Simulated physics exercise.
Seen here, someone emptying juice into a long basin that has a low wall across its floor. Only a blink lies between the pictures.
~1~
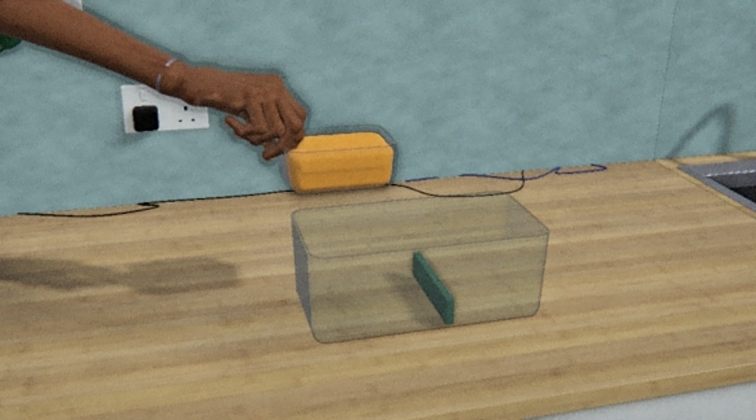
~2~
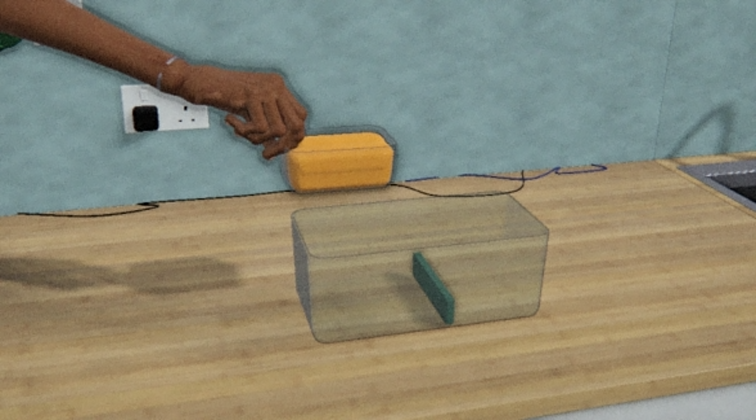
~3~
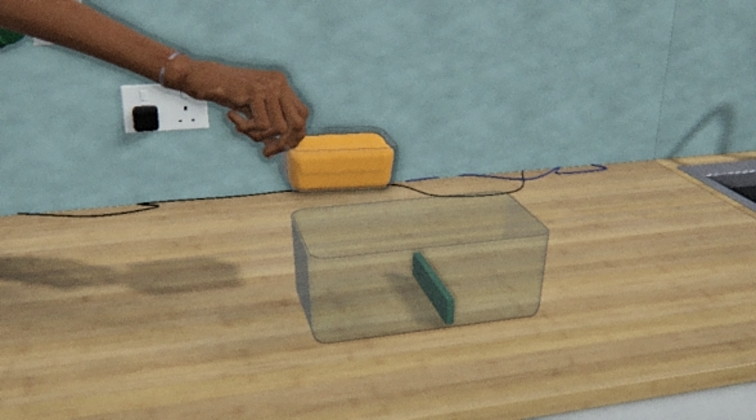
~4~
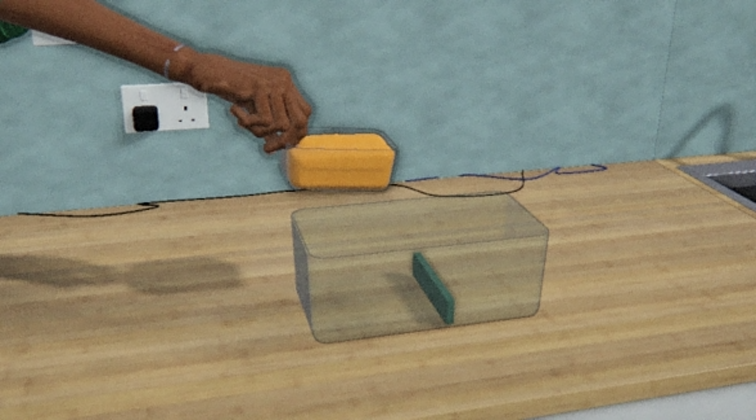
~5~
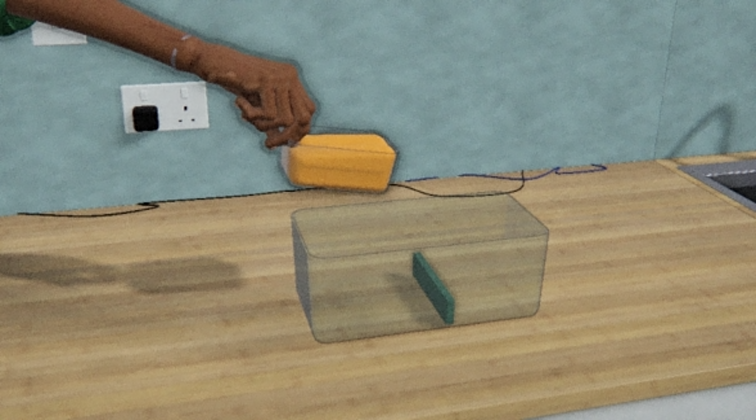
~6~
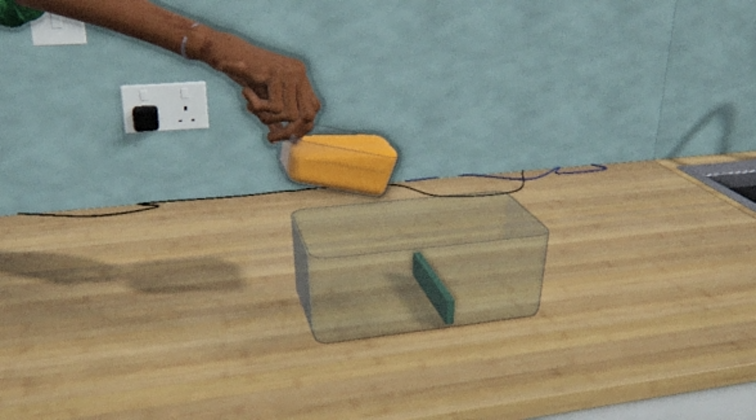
On a wooden kitchen counter, a hand holds an orange container behind a long transparent basin with a low green wall across its floor, then gradually tilts the container so its right side dips slightly while the basin stays still.
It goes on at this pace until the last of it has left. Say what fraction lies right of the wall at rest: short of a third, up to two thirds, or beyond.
In the end between a third and two thirds is right of the wall.
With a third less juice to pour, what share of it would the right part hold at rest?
Roughly 15 in a hundred.
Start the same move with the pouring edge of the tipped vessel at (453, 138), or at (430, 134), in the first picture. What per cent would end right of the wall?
Roughly 95 per cent, and 80 per cent.
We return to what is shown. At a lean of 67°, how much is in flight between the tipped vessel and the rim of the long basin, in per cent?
It comes to 30 per cent or so.
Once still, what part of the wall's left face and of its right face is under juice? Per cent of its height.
Some 20 per cent left and 40 right.
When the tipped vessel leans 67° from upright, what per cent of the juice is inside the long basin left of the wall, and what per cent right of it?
The left part 15 per cent, the right part 20.
A moment on, the tilt is 67° and 32 per cent is still to pour, 16 is left of the wall and 21 right of it.
Next, the tilt is 94° and 6 per cent is still to pour, 40 is left of the wall and 50 right of it.
Then the tilt is 97° and 0 per cent is still to pour, 48 is left of the wall and 50 right of it.
Later the tilt is 97° and 0 per cent is still to pour, 49 is left of the wall and 51 right of it.
Finally, 49 per cent lies left of the wall, 50 right of it and 0 outside.
